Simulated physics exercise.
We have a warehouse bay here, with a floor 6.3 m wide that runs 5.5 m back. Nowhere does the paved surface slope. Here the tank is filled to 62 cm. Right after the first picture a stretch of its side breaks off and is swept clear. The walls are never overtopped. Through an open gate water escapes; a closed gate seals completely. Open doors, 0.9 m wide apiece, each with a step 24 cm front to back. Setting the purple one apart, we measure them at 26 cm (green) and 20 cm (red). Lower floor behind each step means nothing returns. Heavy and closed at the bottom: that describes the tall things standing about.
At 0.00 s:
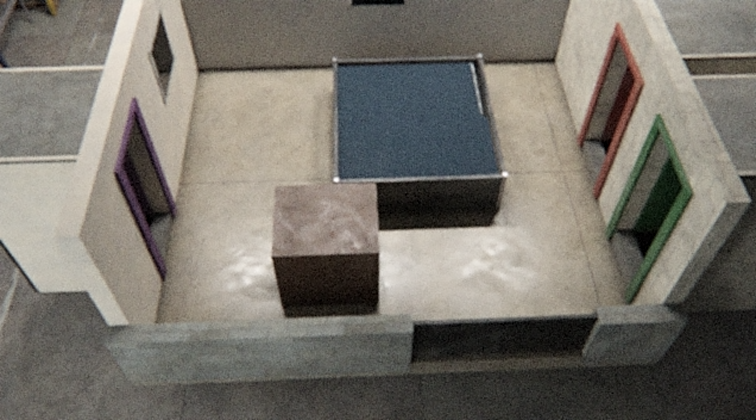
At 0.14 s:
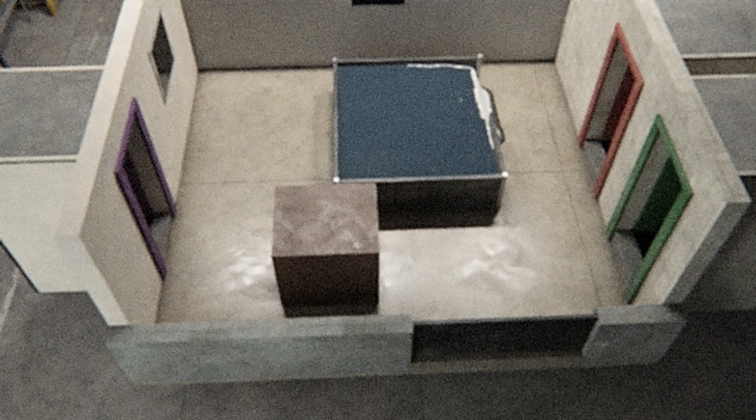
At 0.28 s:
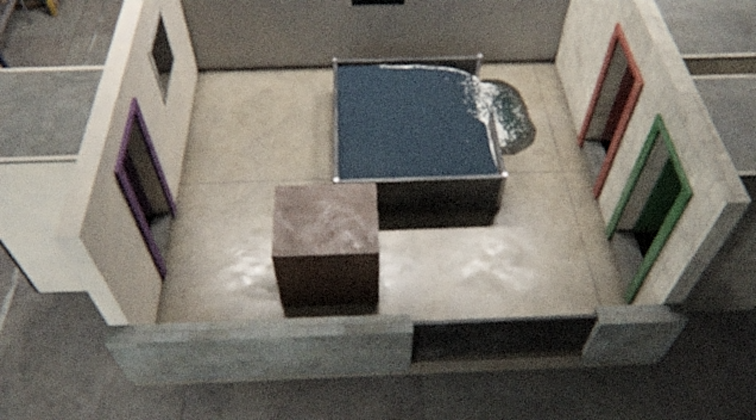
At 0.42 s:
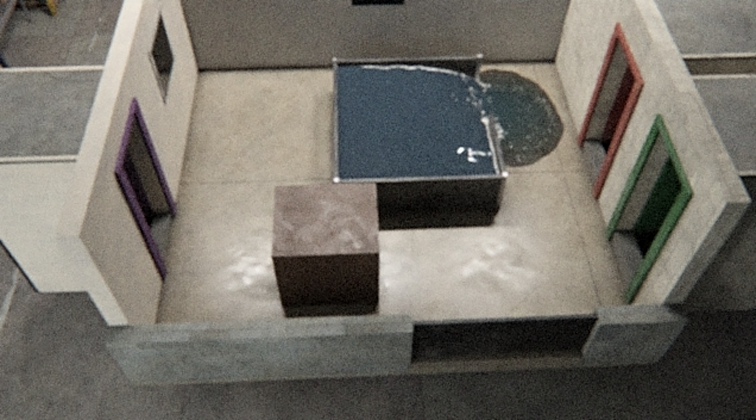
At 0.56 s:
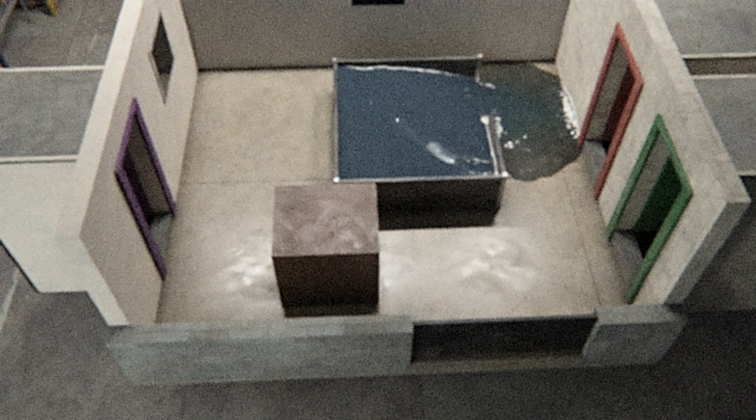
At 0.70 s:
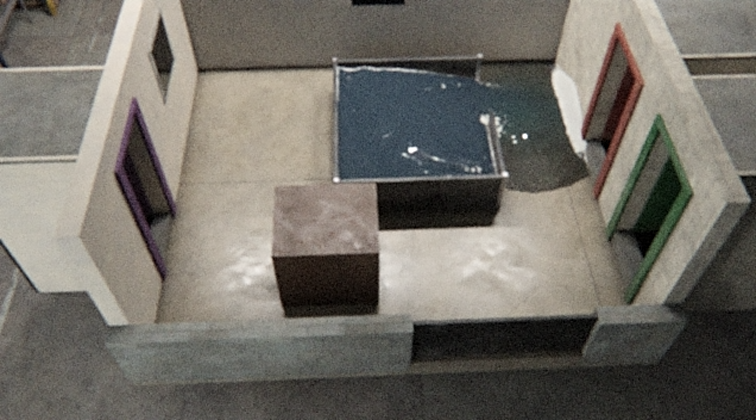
A large tank of dark water pours from its right side across the floor.
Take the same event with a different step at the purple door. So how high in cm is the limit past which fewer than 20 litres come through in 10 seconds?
The limit is about 11.5 cm.
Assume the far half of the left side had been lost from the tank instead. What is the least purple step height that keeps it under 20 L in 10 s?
Some 15 cm.
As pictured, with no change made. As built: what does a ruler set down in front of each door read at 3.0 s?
Depths, in cm - green: 6, purple: 0, red: 20.
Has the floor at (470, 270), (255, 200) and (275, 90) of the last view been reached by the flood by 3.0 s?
Spot one awash, spot two bone dry, spot three awash.
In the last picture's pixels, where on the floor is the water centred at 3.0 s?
It lies near (455, 142) in the last picture.
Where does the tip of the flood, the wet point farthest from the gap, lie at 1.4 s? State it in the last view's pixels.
Lab note: Front tip approx. at (601, 246).
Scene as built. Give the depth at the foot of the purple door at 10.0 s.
It stands about 12.5 centimetres deep.
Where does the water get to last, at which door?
Door: Purple.
After 1.4 s water covers 15 % of the floor, deepest (56 cm) near (546, 63); it has not reached the purple door.
After 3.0 s water covers 45 % of the floor, deepest (38 cm) near (548, 69); it has not reached the purple door.
After 10.0 s water covers 95 % of the floor, deepest (18 cm) near (150, 356); 12 cm at the purple door, 6 litres in over its 14 cm step.
At the purple door as built, the water arrived by 5.1 s and peaked near 15 cm at 9.4 s.
Run again over the same 10 s with other heights there, 35 litres in over 9.5 cm, 10 litres over 13 cm. The limit of 20 litres is kept from about 11.5 cm up.
